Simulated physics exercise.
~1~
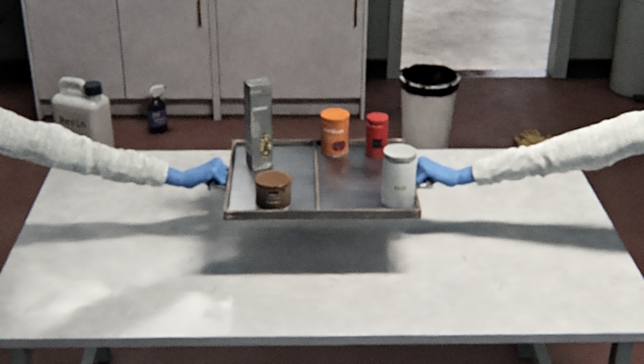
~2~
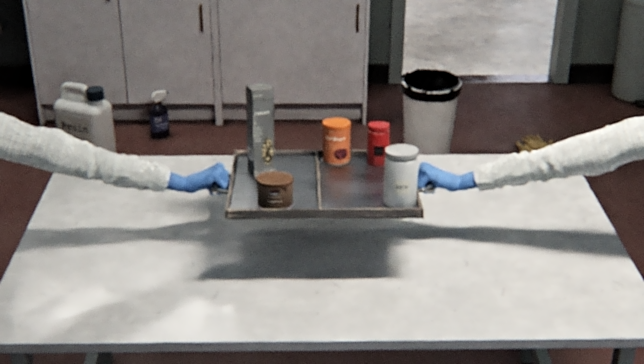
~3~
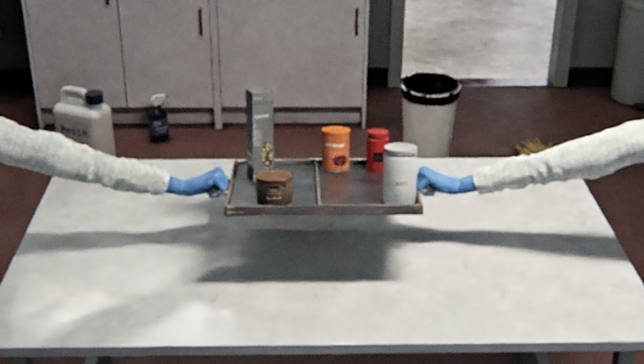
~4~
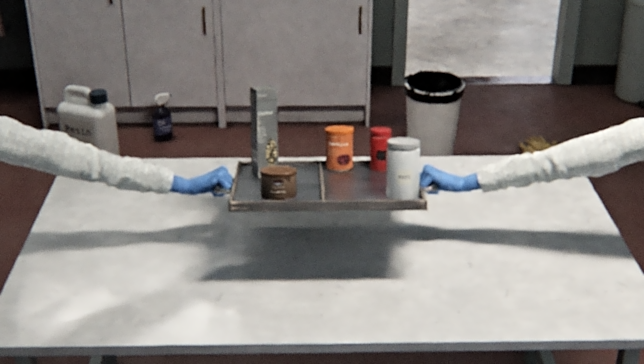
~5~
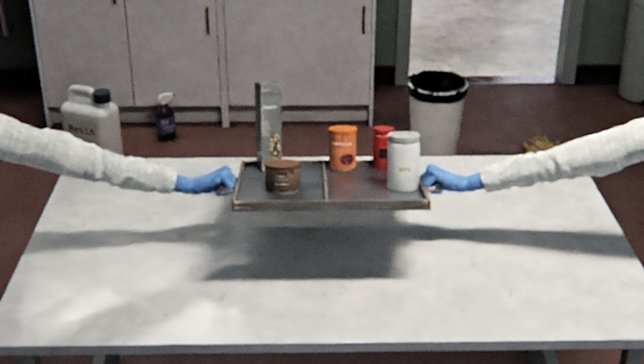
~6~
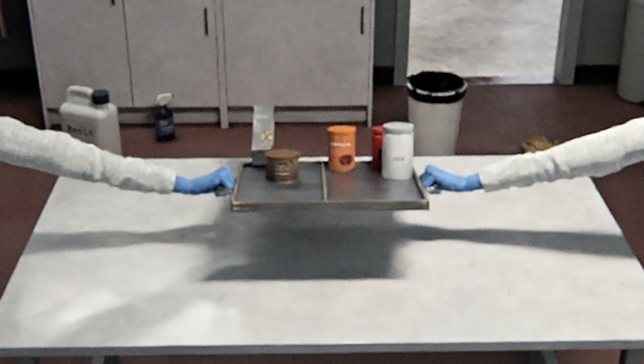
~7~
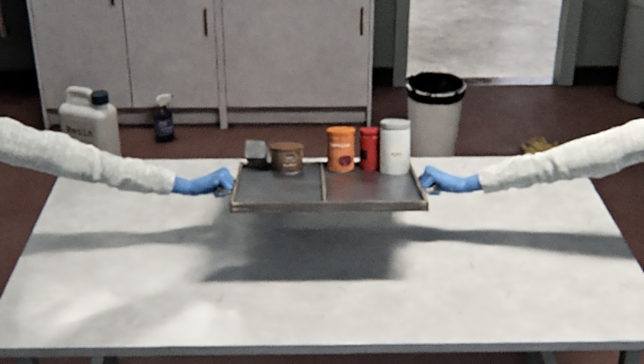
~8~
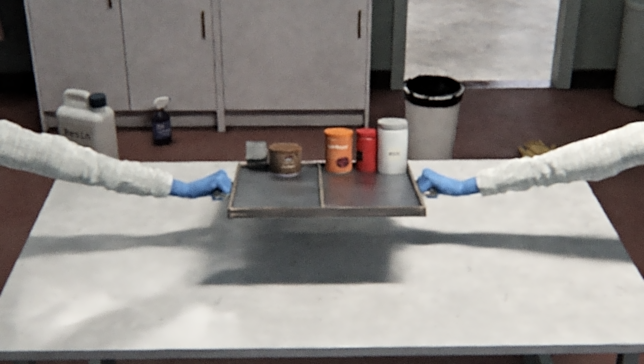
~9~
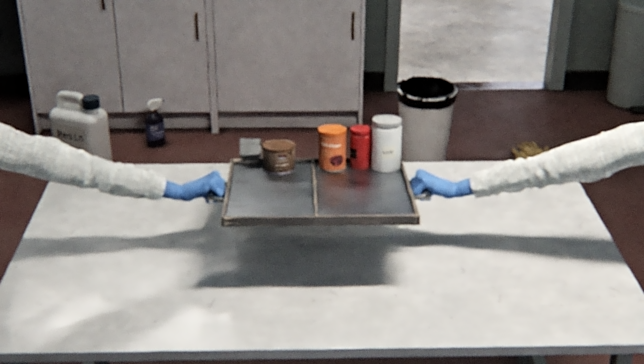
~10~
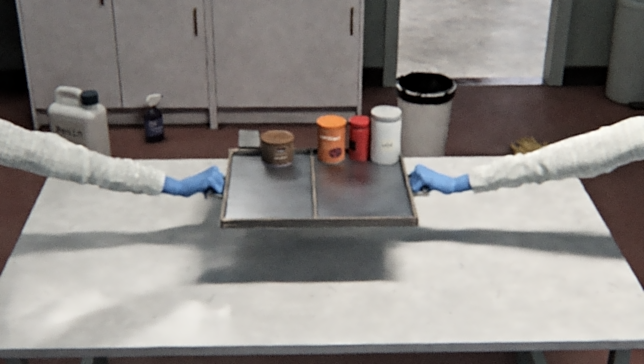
A grey carton tips off the far edge as gloved hands tilt and level a tray.
